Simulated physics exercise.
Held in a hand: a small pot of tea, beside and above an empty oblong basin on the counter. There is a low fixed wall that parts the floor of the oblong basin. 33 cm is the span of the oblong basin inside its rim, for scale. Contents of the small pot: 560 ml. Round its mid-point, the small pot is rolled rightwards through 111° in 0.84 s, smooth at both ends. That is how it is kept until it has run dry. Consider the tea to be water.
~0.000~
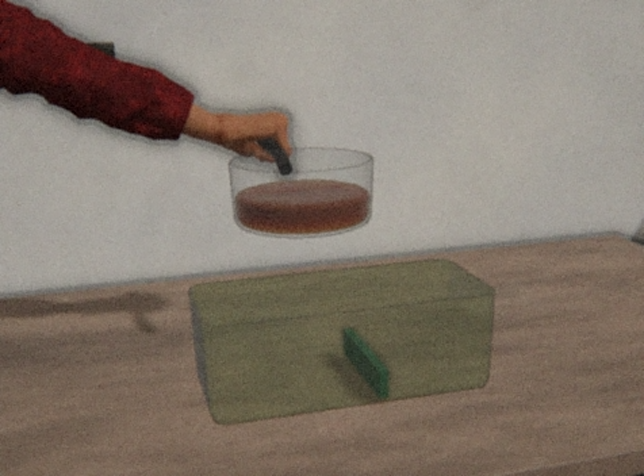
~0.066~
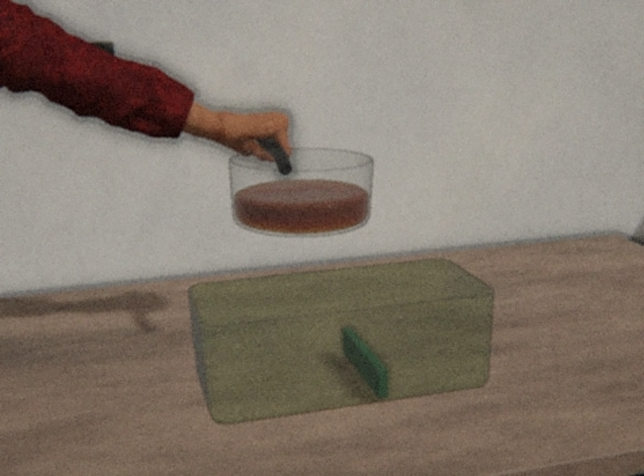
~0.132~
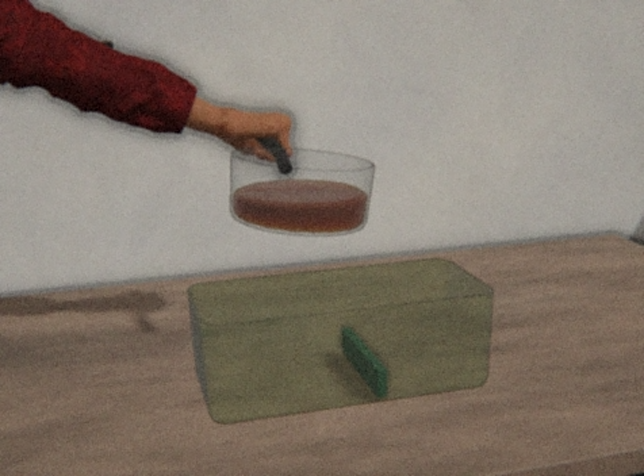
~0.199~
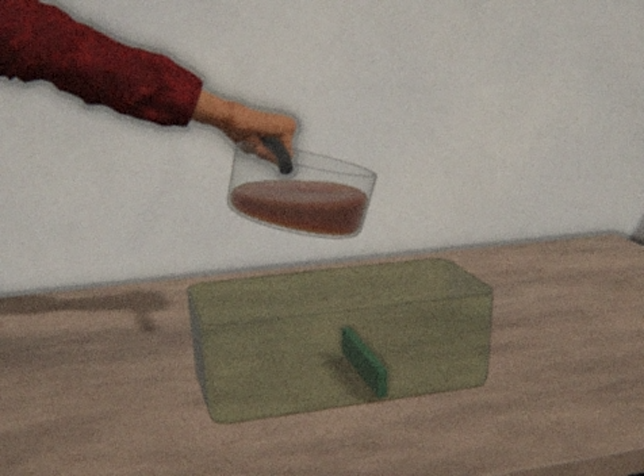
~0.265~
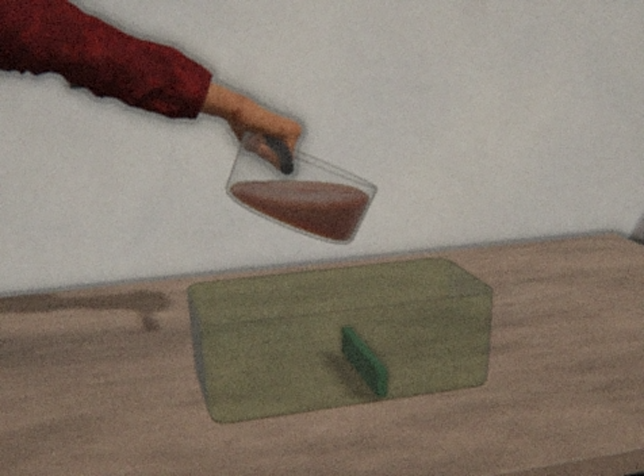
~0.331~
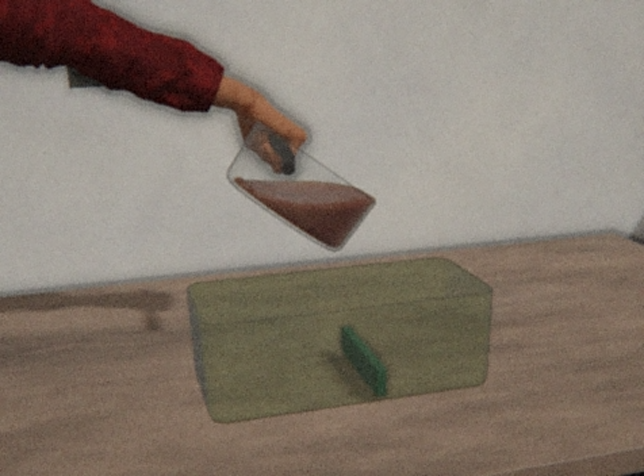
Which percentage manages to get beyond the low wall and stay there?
Beyond the low wall, roughly 69 per cent stays.
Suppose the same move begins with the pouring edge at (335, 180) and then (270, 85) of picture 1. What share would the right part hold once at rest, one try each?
Respectively about 40 and 10 percent.
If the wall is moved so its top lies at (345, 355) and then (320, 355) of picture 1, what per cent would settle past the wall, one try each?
The first gives near 85 per cent and the second near 90 per cent.
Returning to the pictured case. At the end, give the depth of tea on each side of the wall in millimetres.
Left part: About 6 mm; right part: About 22 mm.
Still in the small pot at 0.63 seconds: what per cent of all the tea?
I reckon about 26 in a hundred is still held.
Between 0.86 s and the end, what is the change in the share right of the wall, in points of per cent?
Change: Increase, about 2.
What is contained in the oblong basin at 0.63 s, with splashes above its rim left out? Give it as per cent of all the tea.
I reckon close to 52 percent of it.
After 0.63 s the tilt is 95° and 26 per cent is still to pour, 0 is left of the wall and 53 right of it.
After 0.86 s the tilt is 111° and 4 per cent is still to pour, 23 is left of the wall and 67 right of it.
After 1.09 s the tilt is 111° and 0 per cent is still to pour, 29 is left of the wall and 69 right of it.
After 1.34 s the tilt is 111° and 0 per cent is still to pour, 29 is left of the wall and 69 right of it.
In the end 29 per cent lies left of the wall, 69 right of it and 1 outside.
